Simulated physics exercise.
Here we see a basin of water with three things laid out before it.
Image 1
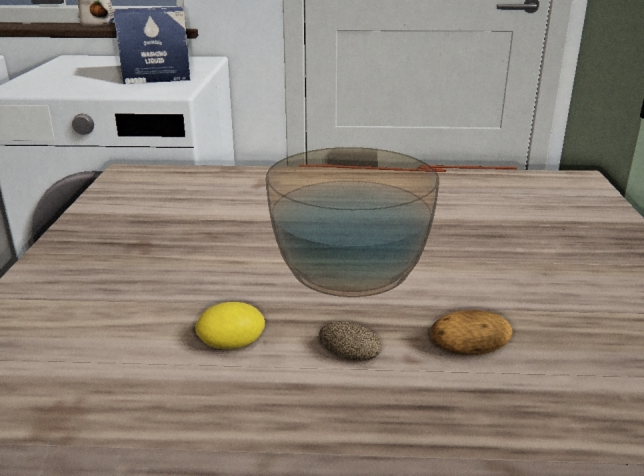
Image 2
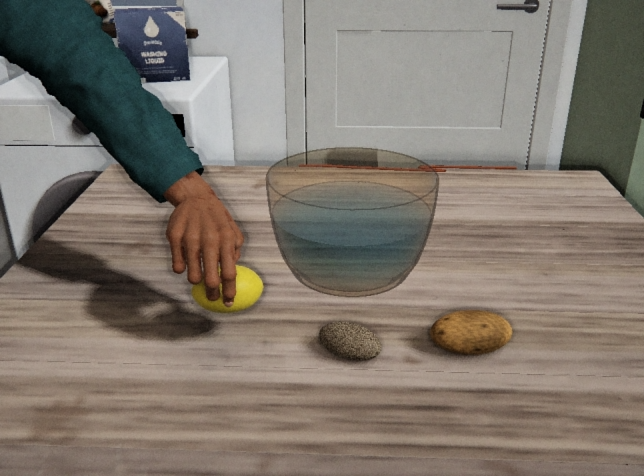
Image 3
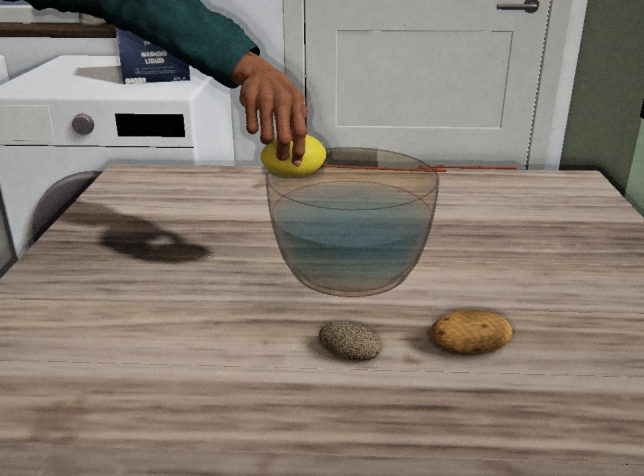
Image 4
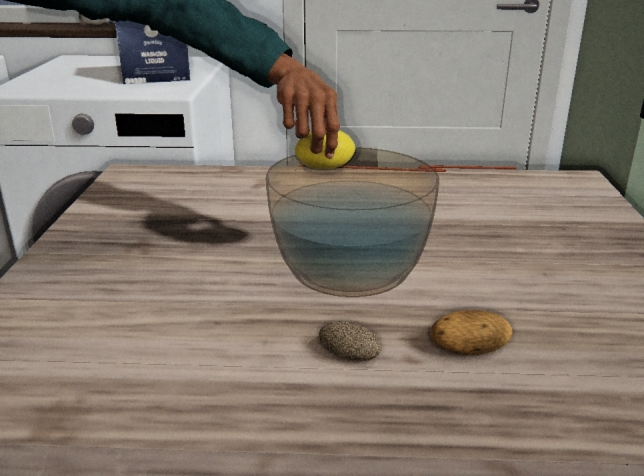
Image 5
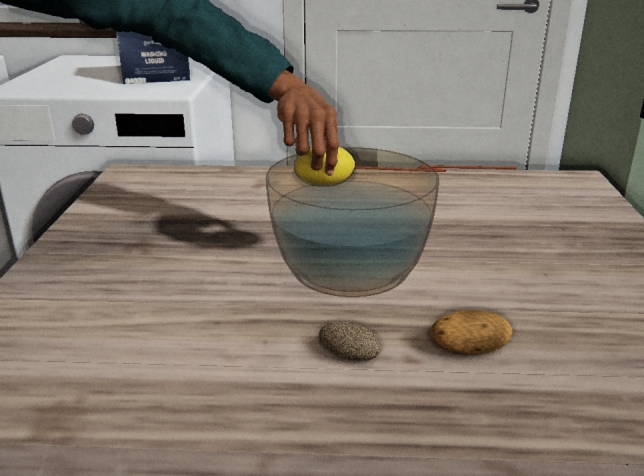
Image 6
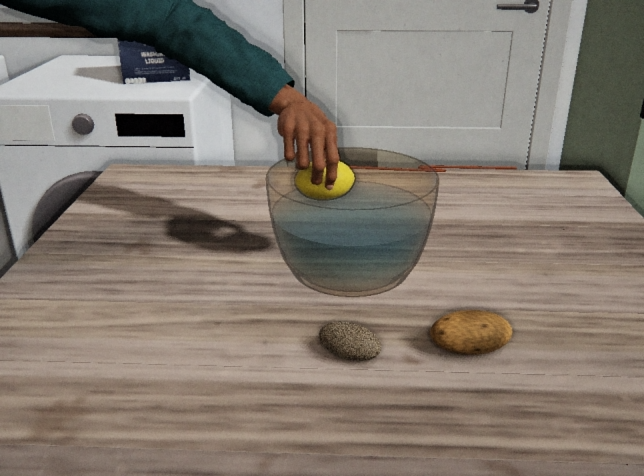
In the video, a lemon, a stone and a potato lie before a clear basin of water on a wooden table; a hand picks up the lemon, carries it right over the basin and lowers it to just above the water.
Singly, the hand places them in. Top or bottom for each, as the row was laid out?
Starting at the left, it rides the liquid, then it drops under, then it drops under.
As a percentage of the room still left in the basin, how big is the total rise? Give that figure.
By my reckoning, 16 percent.
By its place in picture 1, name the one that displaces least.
It is the centre piece.
A moment on, the lemon stays afloat.
Further on, the stone drops to the bottom.
When it is over, the potato drops to the bottom; afloat, lemon.
